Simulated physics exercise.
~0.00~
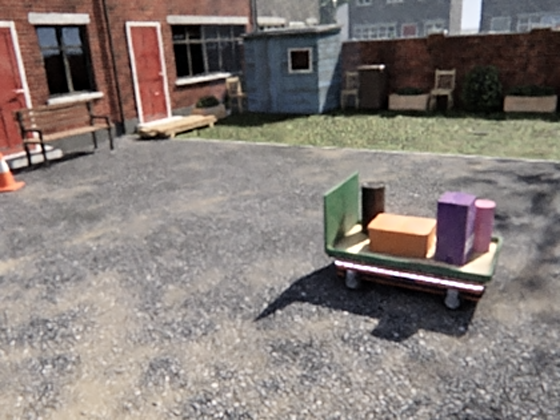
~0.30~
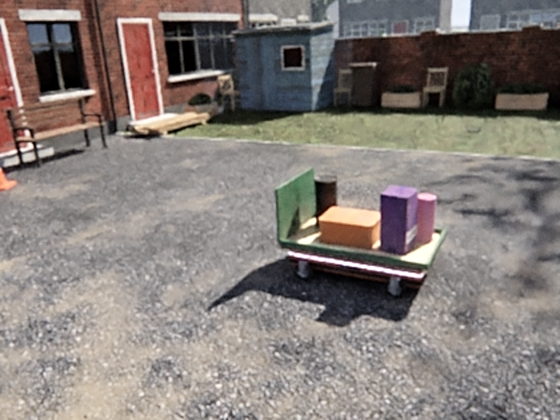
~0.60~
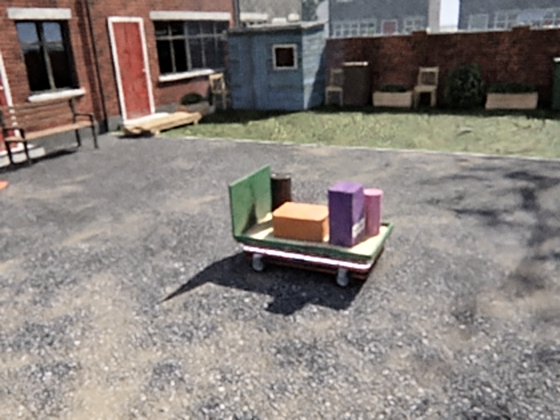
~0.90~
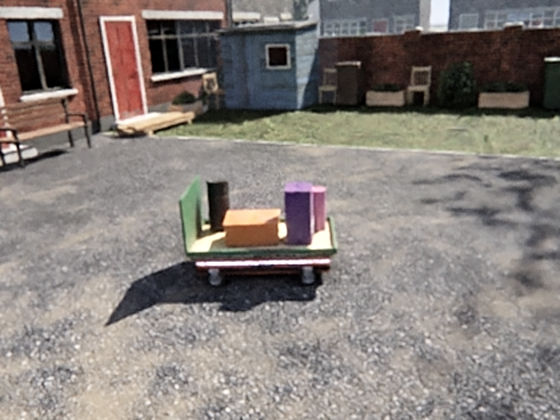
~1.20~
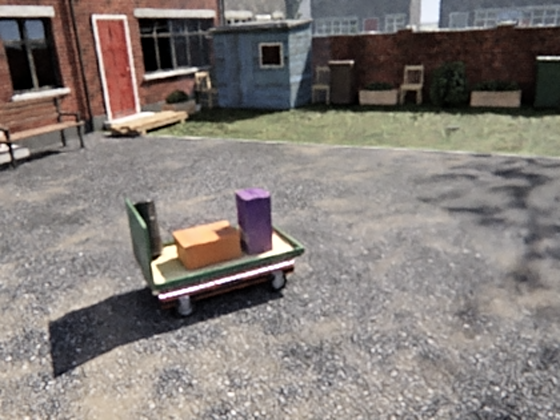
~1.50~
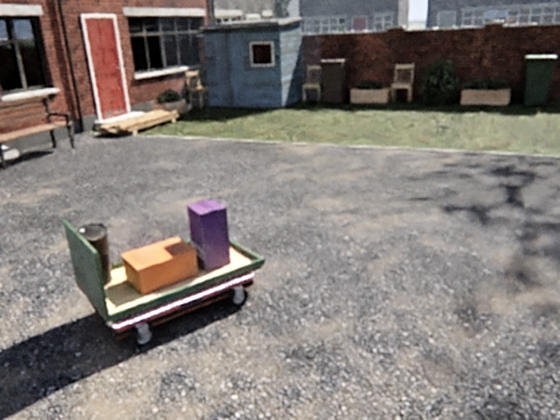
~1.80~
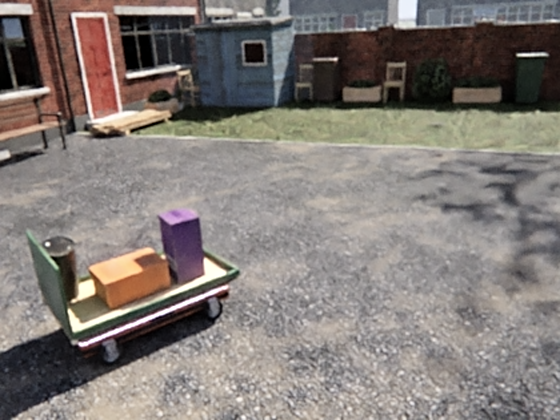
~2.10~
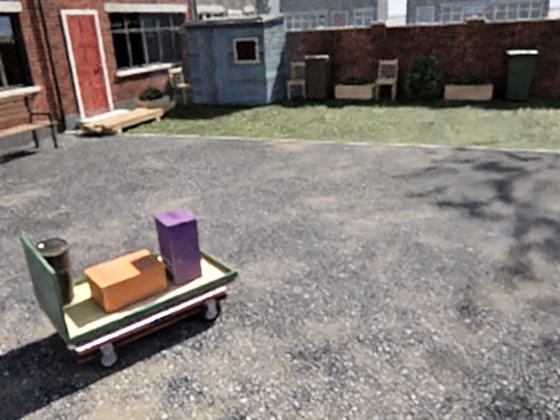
The footage shows a flat cart carrying an orange tote, a purple box, and black and pink canisters leftward across a gravel yard. It curves toward the viewer as the black canister leans slightly and the purple box hides the pink one, then stops at lower left with the load aboard.
